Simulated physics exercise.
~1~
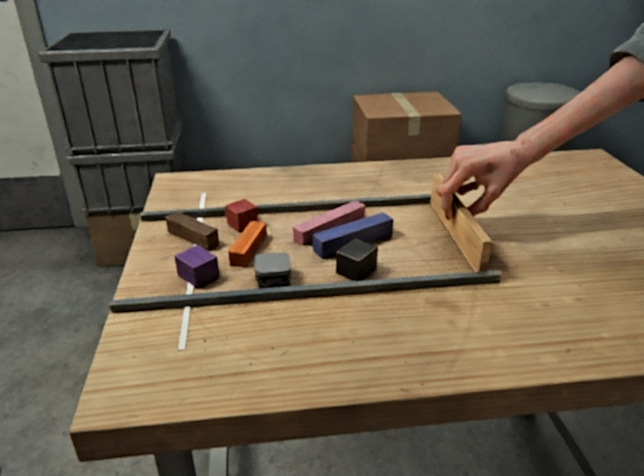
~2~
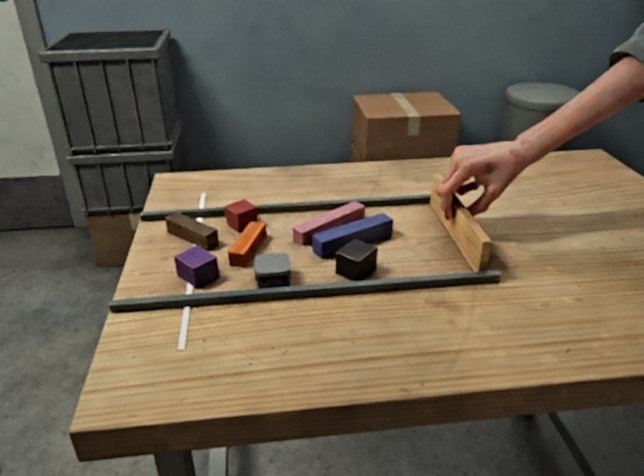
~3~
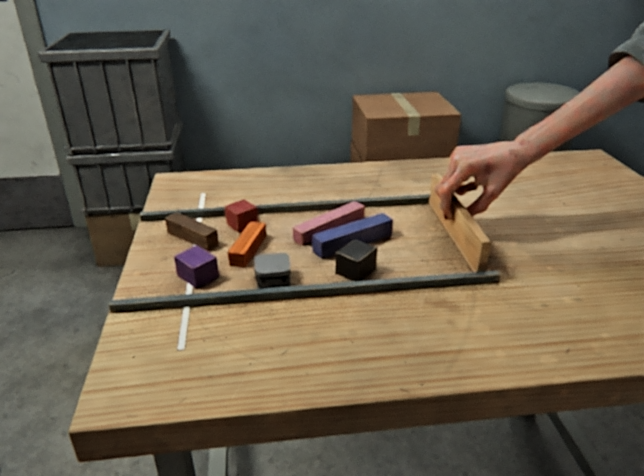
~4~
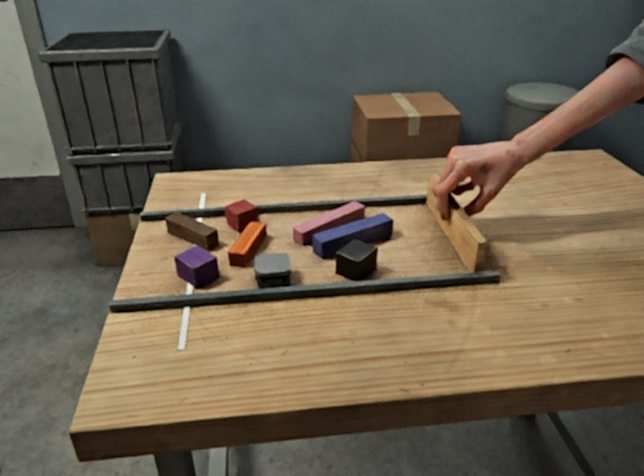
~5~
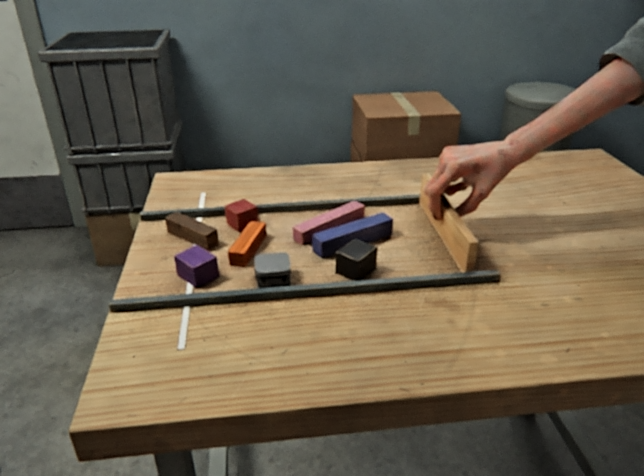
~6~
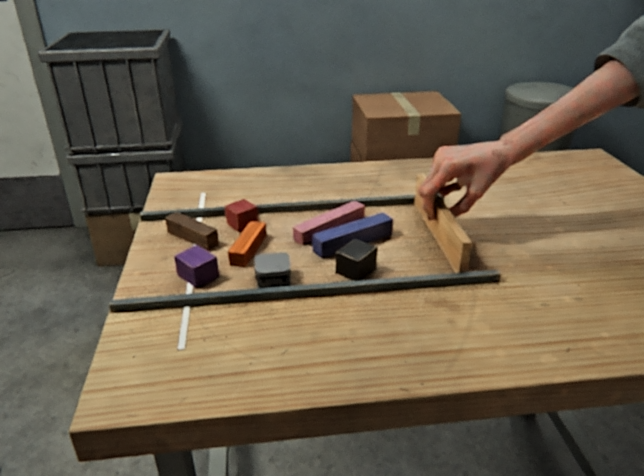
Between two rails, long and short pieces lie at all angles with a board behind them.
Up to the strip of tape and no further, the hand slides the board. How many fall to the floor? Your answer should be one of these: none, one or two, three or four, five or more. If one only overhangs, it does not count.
The count is one or two.
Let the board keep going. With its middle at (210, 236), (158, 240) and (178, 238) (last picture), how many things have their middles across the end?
2; 7; 3.
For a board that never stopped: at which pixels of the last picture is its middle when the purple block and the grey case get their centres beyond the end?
The middle is at (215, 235) when it's the purple block, and at (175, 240) when it's the grey case.
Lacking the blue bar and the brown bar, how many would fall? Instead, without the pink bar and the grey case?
Counts - first: 0, second: 0.
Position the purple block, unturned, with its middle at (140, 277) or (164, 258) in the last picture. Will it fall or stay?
For the purple block: Gone and then gone.
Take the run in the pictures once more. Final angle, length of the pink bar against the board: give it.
It comes to around 40 degrees.
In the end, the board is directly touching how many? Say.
3 of them.
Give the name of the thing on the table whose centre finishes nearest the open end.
Result: The orange stick.
Soon after, none off yet; brown bar at rest near (192, 230); purple block at rest near (197, 266); red block at rest near (242, 215).
Then, none off yet; brown bar moved about its own width near (143, 227); purple block moved well along near (139, 274); red block moved well along near (194, 216).
At rest, the number that fall off is one or two; fallen, purple block and brown bar.
